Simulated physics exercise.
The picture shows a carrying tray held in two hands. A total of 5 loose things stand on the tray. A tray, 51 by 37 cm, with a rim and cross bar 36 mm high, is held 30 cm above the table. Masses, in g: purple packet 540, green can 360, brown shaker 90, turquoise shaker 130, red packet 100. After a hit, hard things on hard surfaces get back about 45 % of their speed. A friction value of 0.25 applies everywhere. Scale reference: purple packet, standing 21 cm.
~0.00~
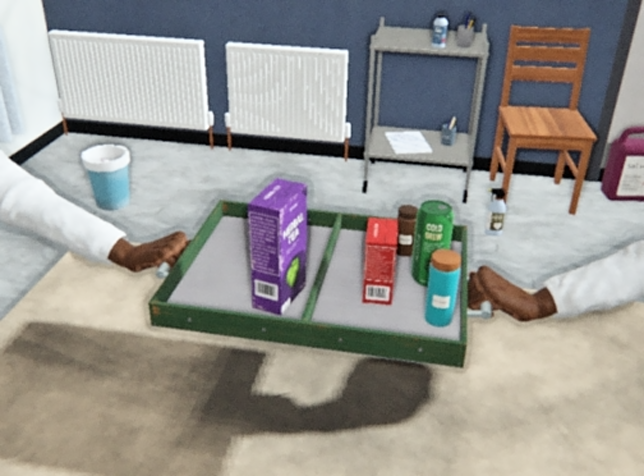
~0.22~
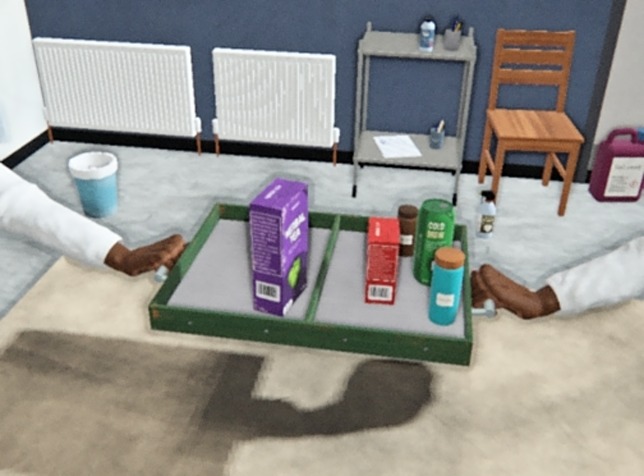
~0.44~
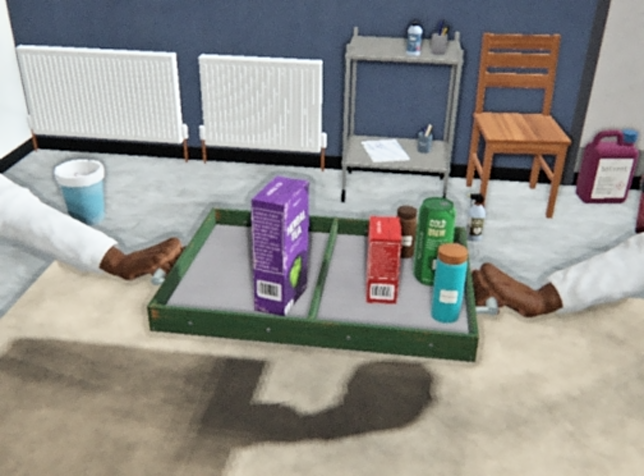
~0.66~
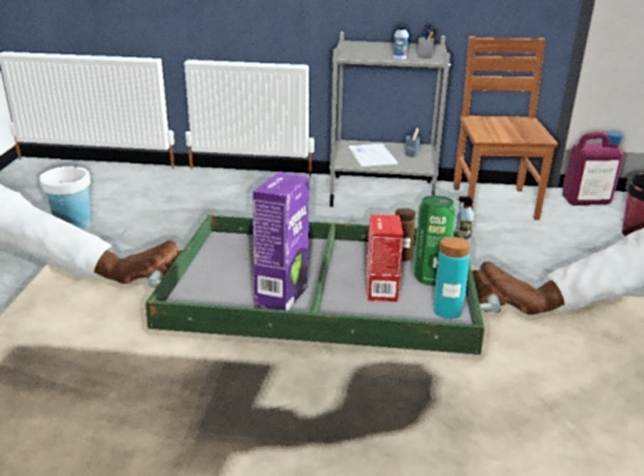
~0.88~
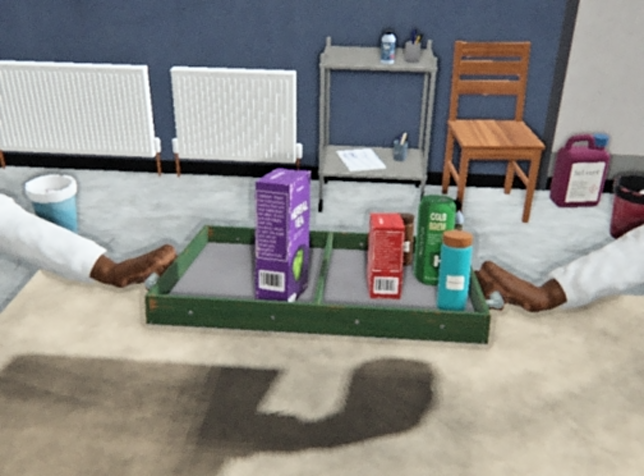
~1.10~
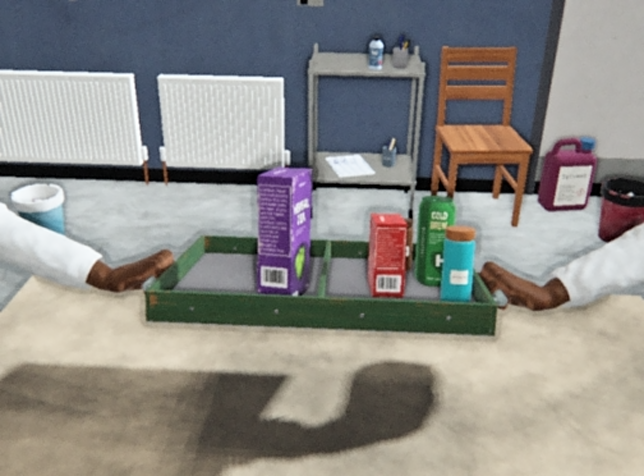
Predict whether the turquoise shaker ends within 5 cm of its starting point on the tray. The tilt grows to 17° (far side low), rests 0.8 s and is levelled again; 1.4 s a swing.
Not within 5 cm.
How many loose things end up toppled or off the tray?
That makes 0.
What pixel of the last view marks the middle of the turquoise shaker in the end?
Close to (452, 229).
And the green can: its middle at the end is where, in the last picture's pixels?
It finishes around (430, 212).
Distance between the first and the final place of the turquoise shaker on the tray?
I'd say about 20 cm between start and finish.
After 1.60 s, tray tilted 17°, far edge down; turquoise shaker slid 5 cm near (453, 258); purple packet slid 5 cm; red packet slid 5 cm.
After 1.90 s, tray tilted 17°, far edge down; turquoise shaker slid 14 cm near (446, 248); purple packet slid 15 cm; green can tipped 5° from how it sat.
After 2.20 s, tray tilted 17°, far edge down; turquoise shaker slid 19 cm near (448, 242); purple packet tipped 3° from how it sat; red packet slid 17 cm.
At rest (4.2 s), not toppled but over 5 cm from the start, purple packet, green can, turquoise shaker and red packet; brown shaker in place, give or take 5 cm. Seen from the same camera at the end, turquoise shaker near (452, 229).
